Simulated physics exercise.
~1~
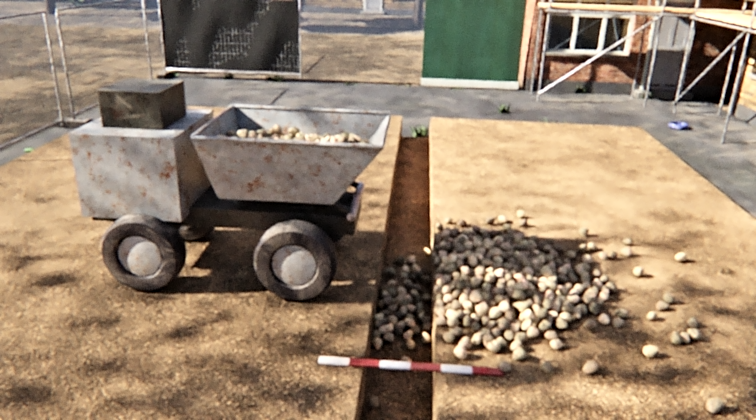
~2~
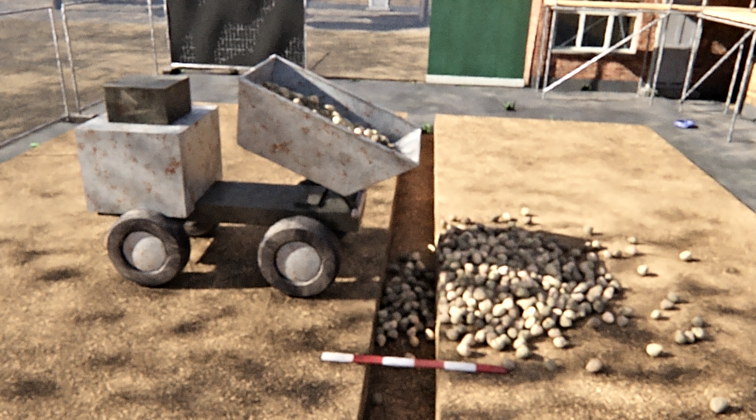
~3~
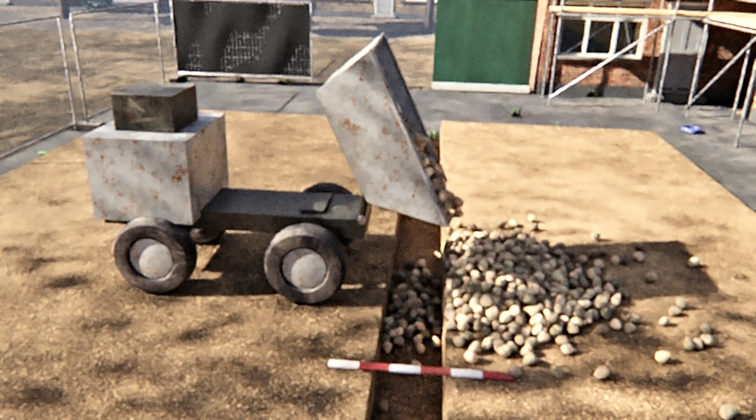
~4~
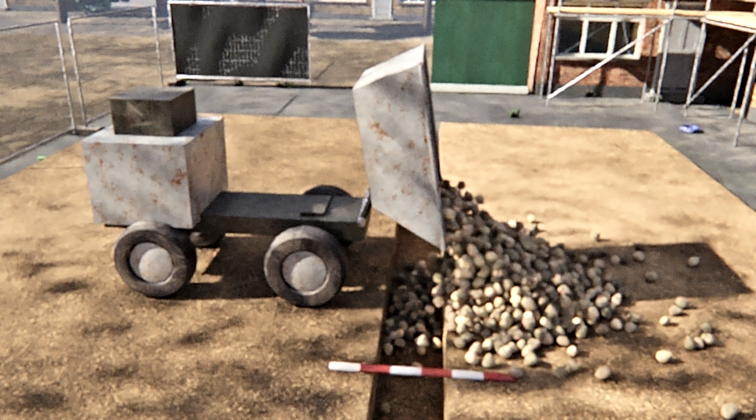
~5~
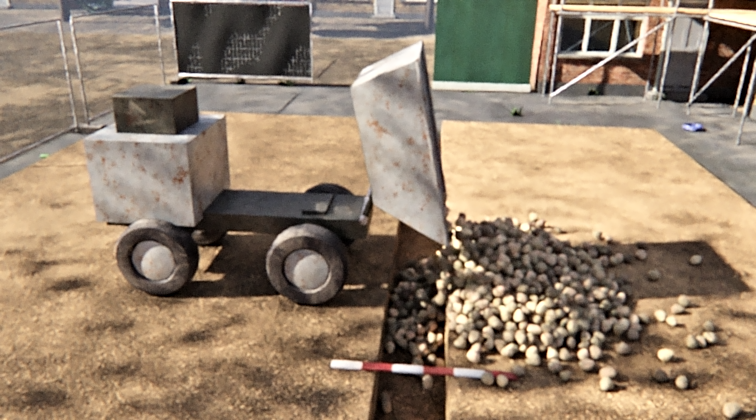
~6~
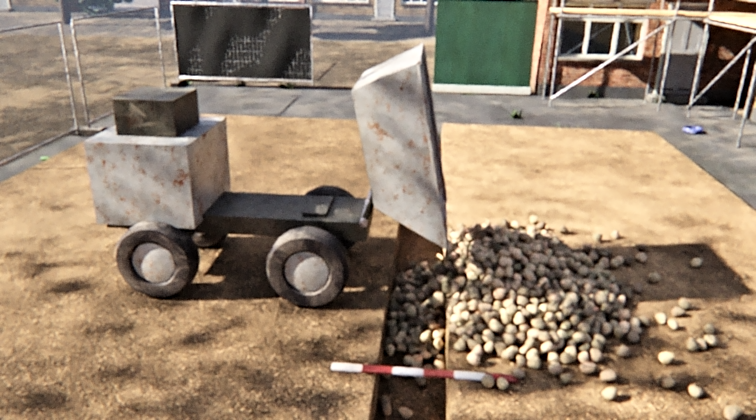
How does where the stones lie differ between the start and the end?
At the start, some of the stones were up in the dumper's skip on the left while the rest lay in and beyond the trench. By the end, the load had moved right and down, joining the bigger heap on the ground, with some stones in the trench.
